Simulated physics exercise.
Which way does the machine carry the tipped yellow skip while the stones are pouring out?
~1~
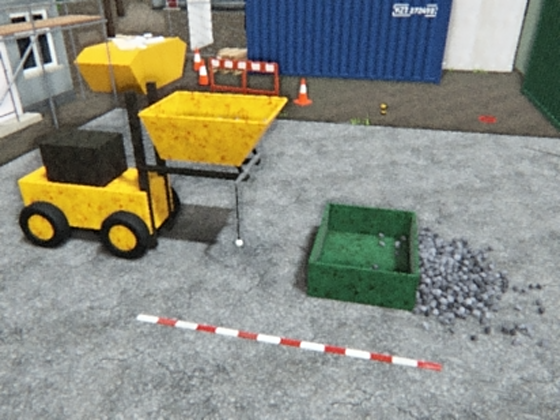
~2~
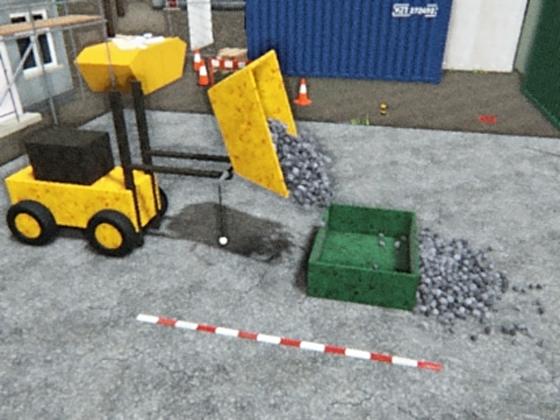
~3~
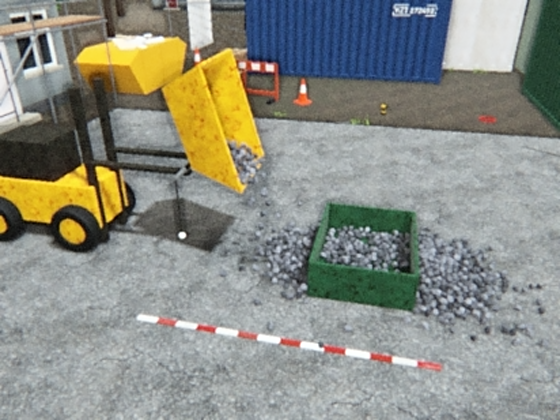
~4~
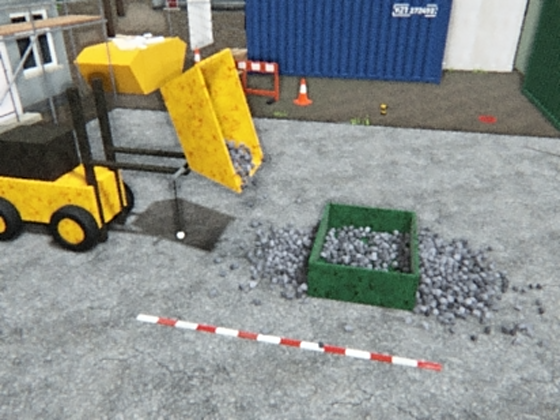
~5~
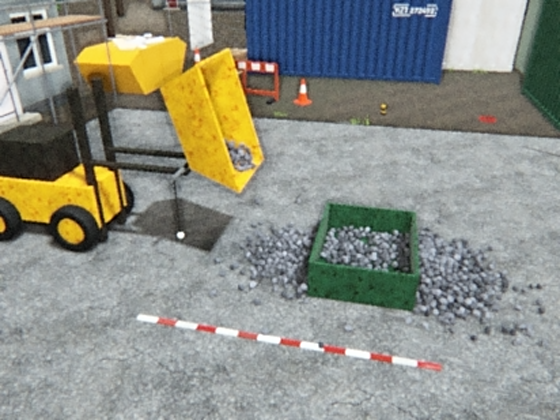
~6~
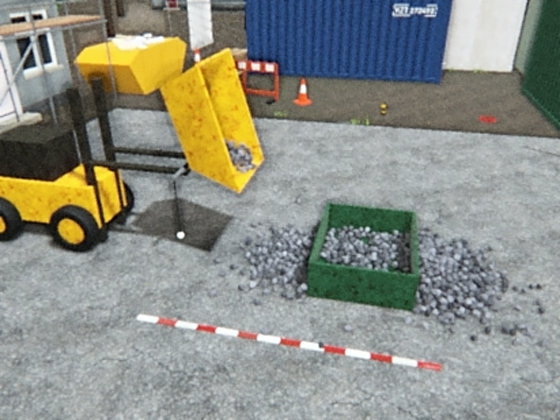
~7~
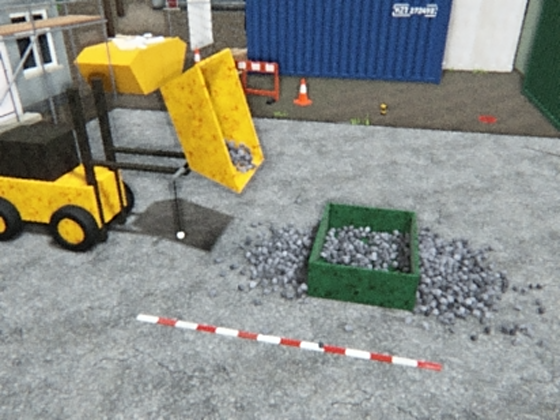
The skip moves to the left, away from the green bin, as the machine carries it.
We see a yellow fork truck tip its raised skip towards a green bin beside loose grey stones, then back away left as stones pour out. Some land in the bin and others fall short in a heap, while a few stay in the skip, which holds still, tilted.
